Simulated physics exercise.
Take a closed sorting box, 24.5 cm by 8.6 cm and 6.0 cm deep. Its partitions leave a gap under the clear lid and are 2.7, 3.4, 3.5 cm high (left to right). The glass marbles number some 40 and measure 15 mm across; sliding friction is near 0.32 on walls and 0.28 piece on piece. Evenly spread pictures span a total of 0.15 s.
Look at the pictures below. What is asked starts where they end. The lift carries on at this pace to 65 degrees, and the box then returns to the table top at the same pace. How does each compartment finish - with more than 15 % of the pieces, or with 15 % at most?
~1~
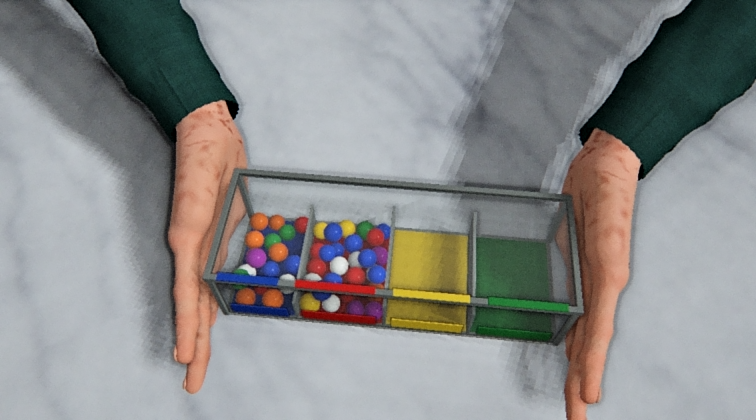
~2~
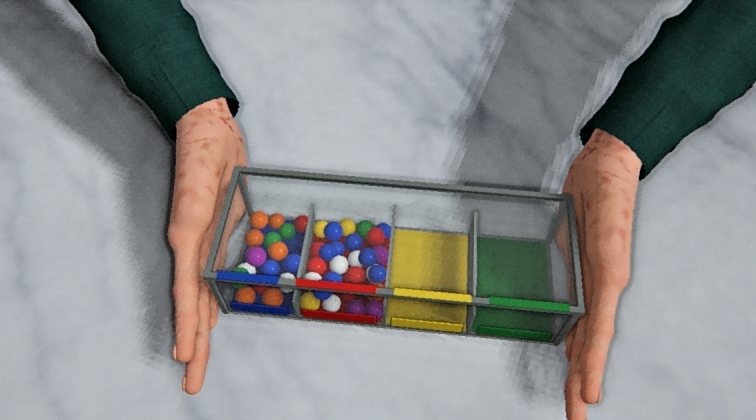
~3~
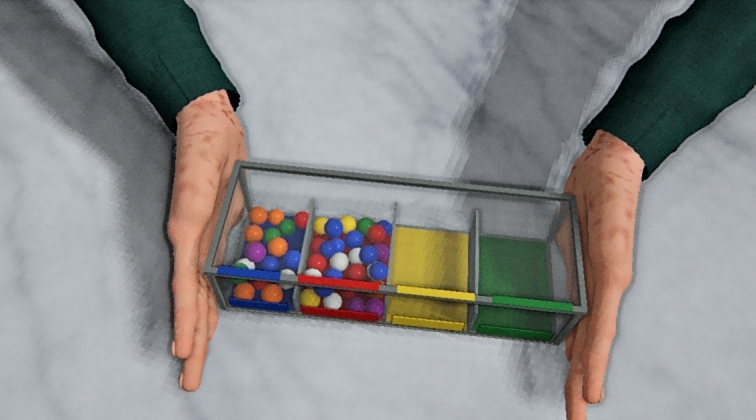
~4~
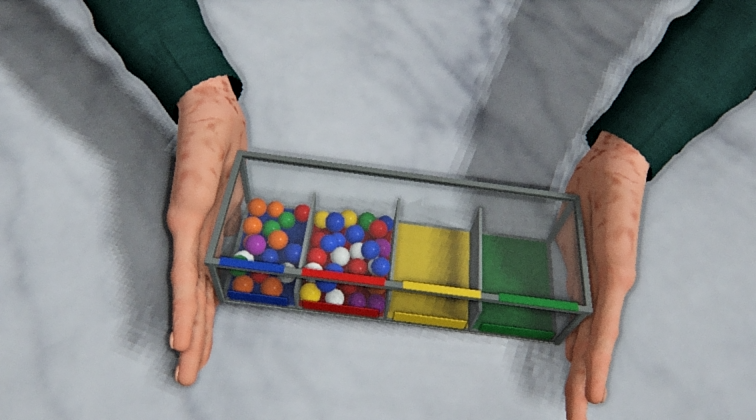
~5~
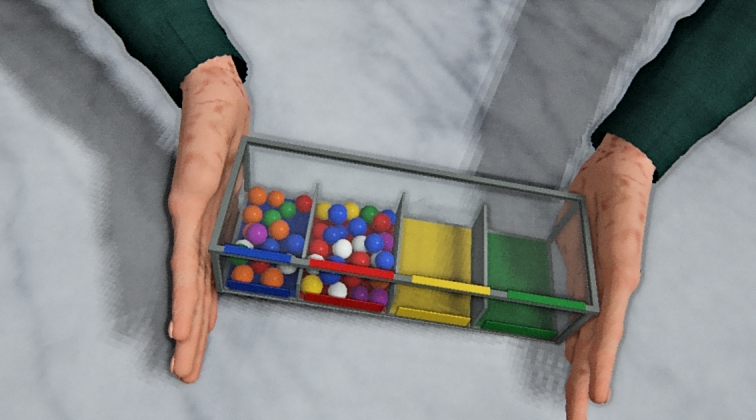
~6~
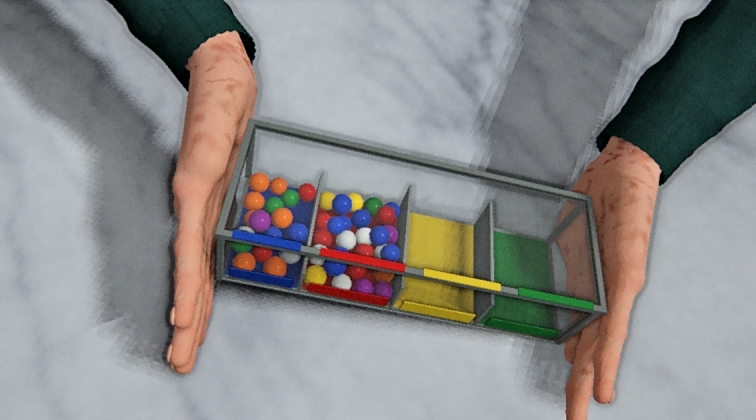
Red: More than 15 %, blue: More than 15 %, green: At most 15 %, yellow: At most 15 %.
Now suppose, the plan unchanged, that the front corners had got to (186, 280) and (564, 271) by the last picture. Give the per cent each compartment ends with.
Red = 50 %; blue = 50 %; green = 0 %; yellow = 0 %.
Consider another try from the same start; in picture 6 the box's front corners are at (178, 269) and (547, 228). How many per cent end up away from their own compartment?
Around 10 per cent, it would seem.
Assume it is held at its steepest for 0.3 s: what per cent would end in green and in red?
Then green keeps 0% and red keeps 60%.
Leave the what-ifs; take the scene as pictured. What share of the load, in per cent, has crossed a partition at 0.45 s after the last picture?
Estimate: Some 5 %.
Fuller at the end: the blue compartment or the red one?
The red compartment.
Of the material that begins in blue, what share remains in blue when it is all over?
Some 60 per cent.
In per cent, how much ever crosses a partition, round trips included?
20 per cent or so.
Then, 0.45 s after the last picture, tilt 64 degrees; red 60 %, blue 35 %.
Then, 0.74 s after the last picture, tilt 27 degrees; red 70 %, blue 25 %, yellow 5 %.
Then, 1.14 s after the last picture, tilt 0 degrees; red 70 %, blue 25 %, yellow 5 %.
In the end, red 70 %, blue 25 %, green 0 %, yellow 5 %.
